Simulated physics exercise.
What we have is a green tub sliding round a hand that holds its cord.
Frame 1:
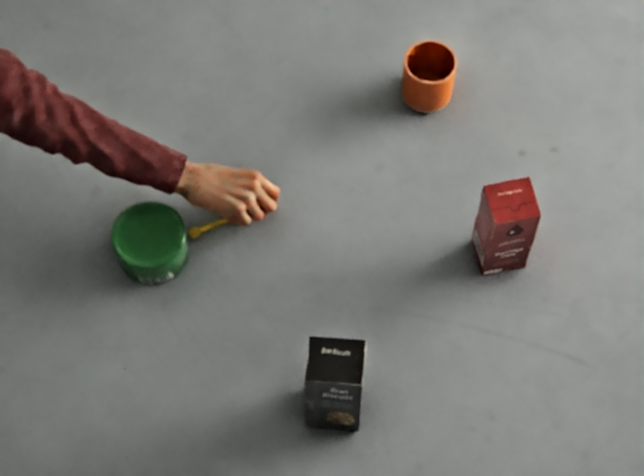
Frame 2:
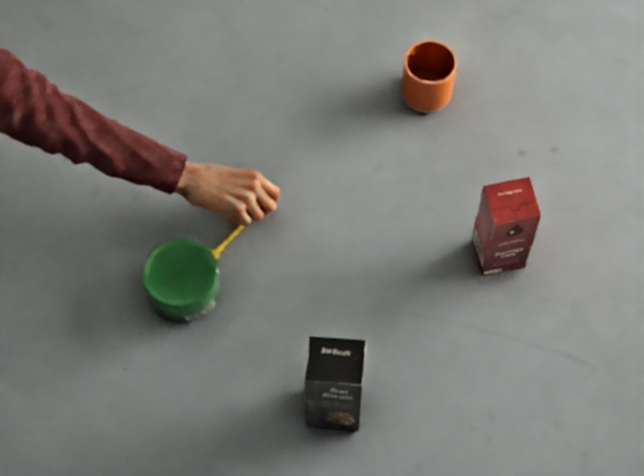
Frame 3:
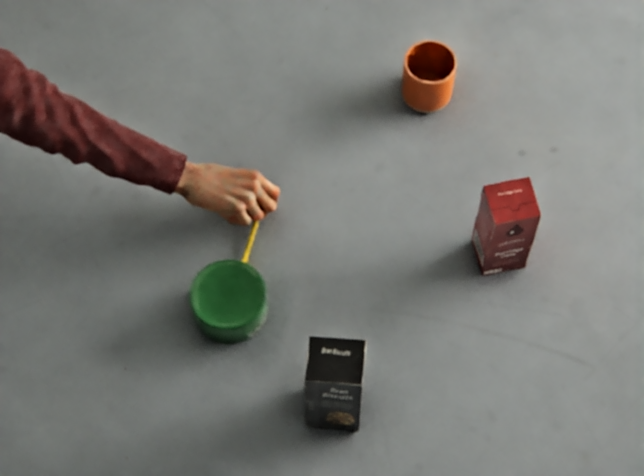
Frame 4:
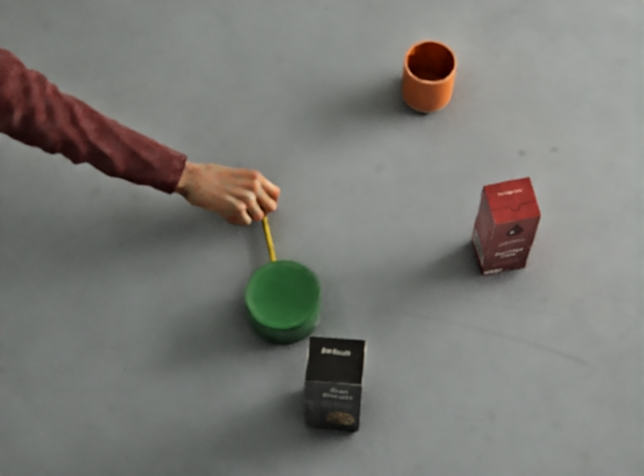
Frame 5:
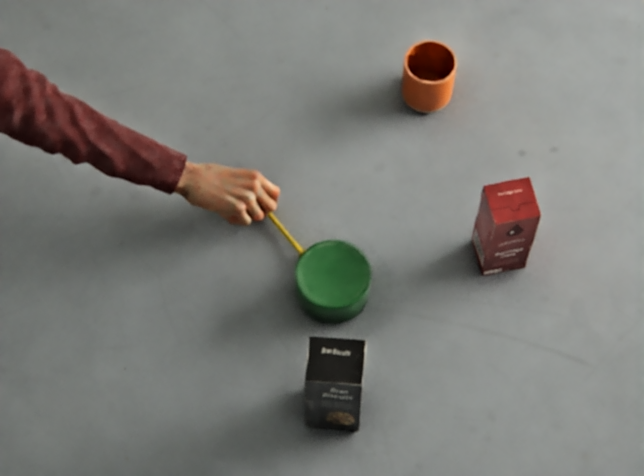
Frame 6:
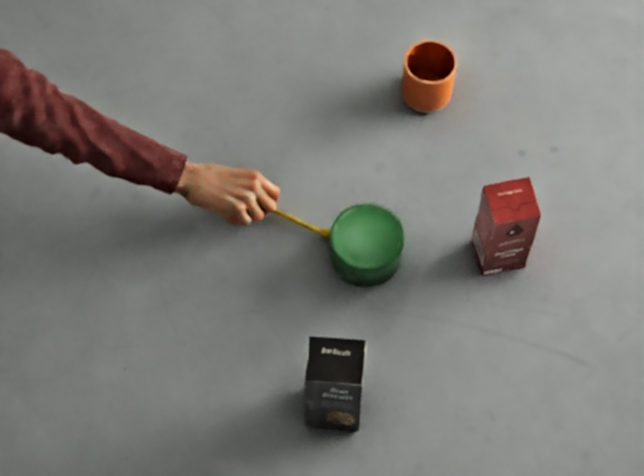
In the video, a hand holds a yellow cord attached to a green tub, which slides anticlockwise around it, from the left, below the hand and past a black carton, to the right, while an orange mug and red carton stay still.
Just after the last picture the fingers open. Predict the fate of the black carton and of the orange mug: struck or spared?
Black carton - spared; orange mug - struck.
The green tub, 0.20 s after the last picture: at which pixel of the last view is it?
(408, 115).
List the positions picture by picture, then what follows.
The first frame shows green tub (149, 234); black carton (335, 360); orange mug (430, 61); red carton (513, 200).
The second frame shows green tub (180, 272).
The third frame shows green tub (228, 293).
The fourth frame shows green tub (283, 294).
The fifth frame shows green tub (333, 273).
The sixth frame shows green tub (368, 236); black carton (335, 360); orange mug (430, 61); red carton (513, 200); going round anticlockwise.
Then, 0.08 s on from there, tub near (396, 162).
Then, 0.20 s on from there, tub near (408, 115); orange mug pushed aside.
In the end, tub near (408, 113); orange mug pushed aside. The black carton remains clear and the orange mug takes the knock.
